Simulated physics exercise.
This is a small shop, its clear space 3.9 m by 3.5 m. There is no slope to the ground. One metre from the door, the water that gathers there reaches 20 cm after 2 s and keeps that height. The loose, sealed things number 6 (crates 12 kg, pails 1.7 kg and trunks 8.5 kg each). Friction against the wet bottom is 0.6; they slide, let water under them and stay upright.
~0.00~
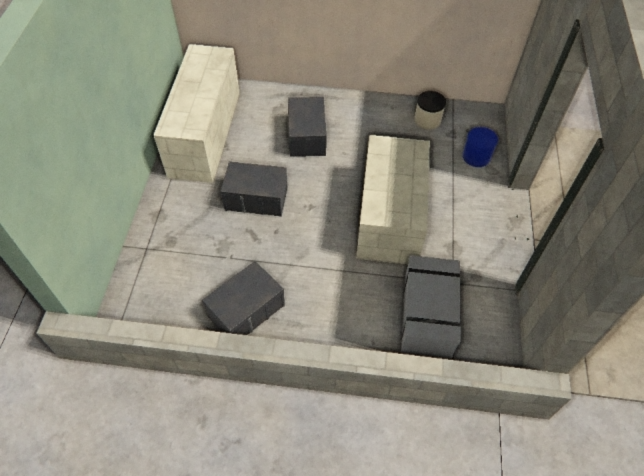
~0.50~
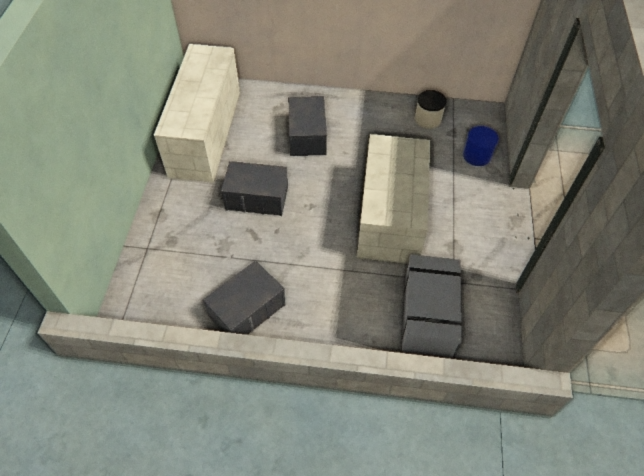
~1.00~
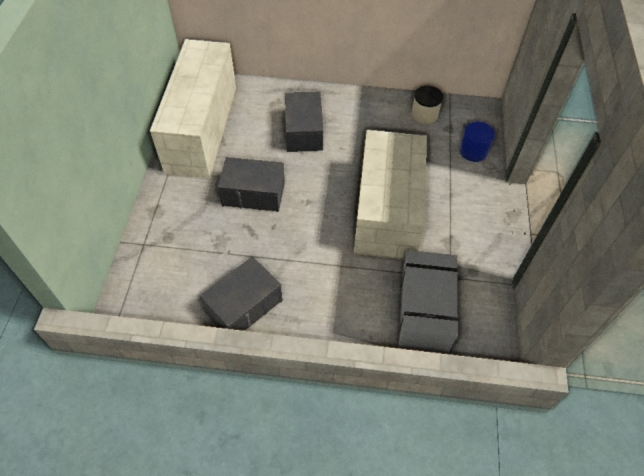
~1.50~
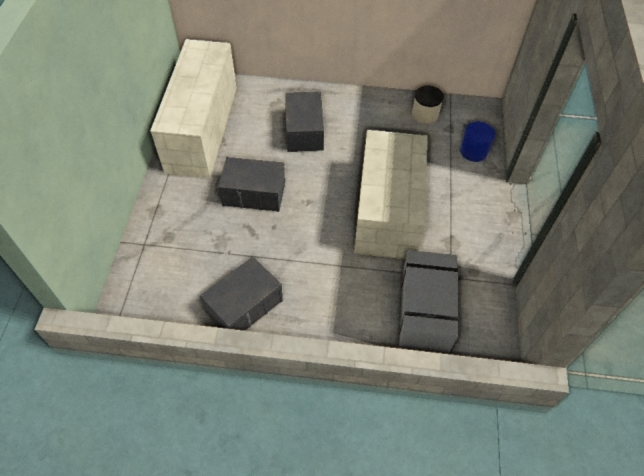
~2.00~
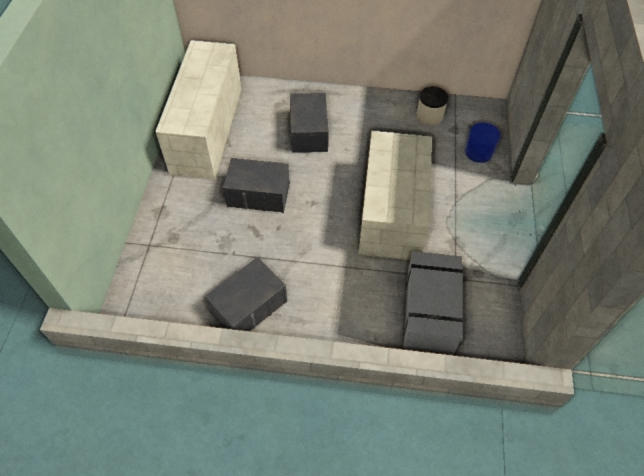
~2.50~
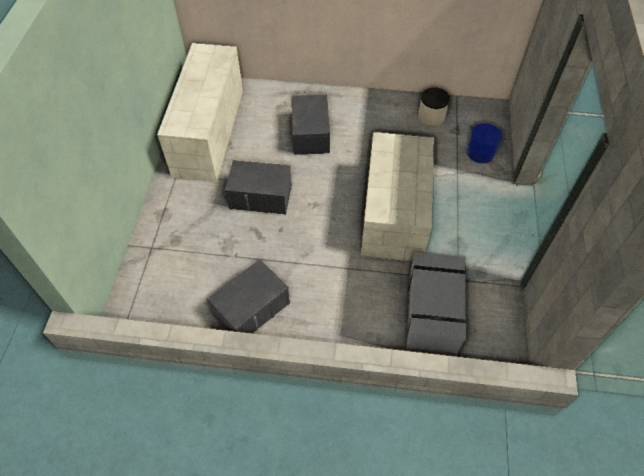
Water spreads across the paved ground outside a small walled shop, turning it blue-green along the front and beyond the doorway at right. It then enters through the doorway and creeps over the floor toward the pale block, while the dark trunks, the blue pail and the other pail stay put.
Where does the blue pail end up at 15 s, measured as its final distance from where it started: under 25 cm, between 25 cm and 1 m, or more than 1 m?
I'd say it gets moved somewhat.
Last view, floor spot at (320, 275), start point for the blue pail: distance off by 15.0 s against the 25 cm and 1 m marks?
Answer: It covers a big distance.
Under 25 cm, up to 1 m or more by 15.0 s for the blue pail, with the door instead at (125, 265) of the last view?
You'd see the blue pail wander off a long way.
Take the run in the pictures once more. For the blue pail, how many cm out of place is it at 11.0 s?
Some 80 cm from the start.
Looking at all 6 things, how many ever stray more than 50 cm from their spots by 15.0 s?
The tally stands at 6.
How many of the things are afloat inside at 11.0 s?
At that point I count 6.
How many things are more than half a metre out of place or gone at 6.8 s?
The number I get is 3.
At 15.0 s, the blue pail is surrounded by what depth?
I'd put it at about 14 cm.
After 3.5 s the blue pail is near (487, 134), 0.0 m from its start, aground; 0 afloat.
After 6.8 s the blue pail is near (481, 131), 0.1 m from its start, afloat; 2 afloat.
After 11.0 s the blue pail is near (452, 84), 0.7 m from its start, afloat; 6 afloat.
After 15.0 s the blue pail is near (468, 86), 0.6 m from its start, afloat; 6 afloat.
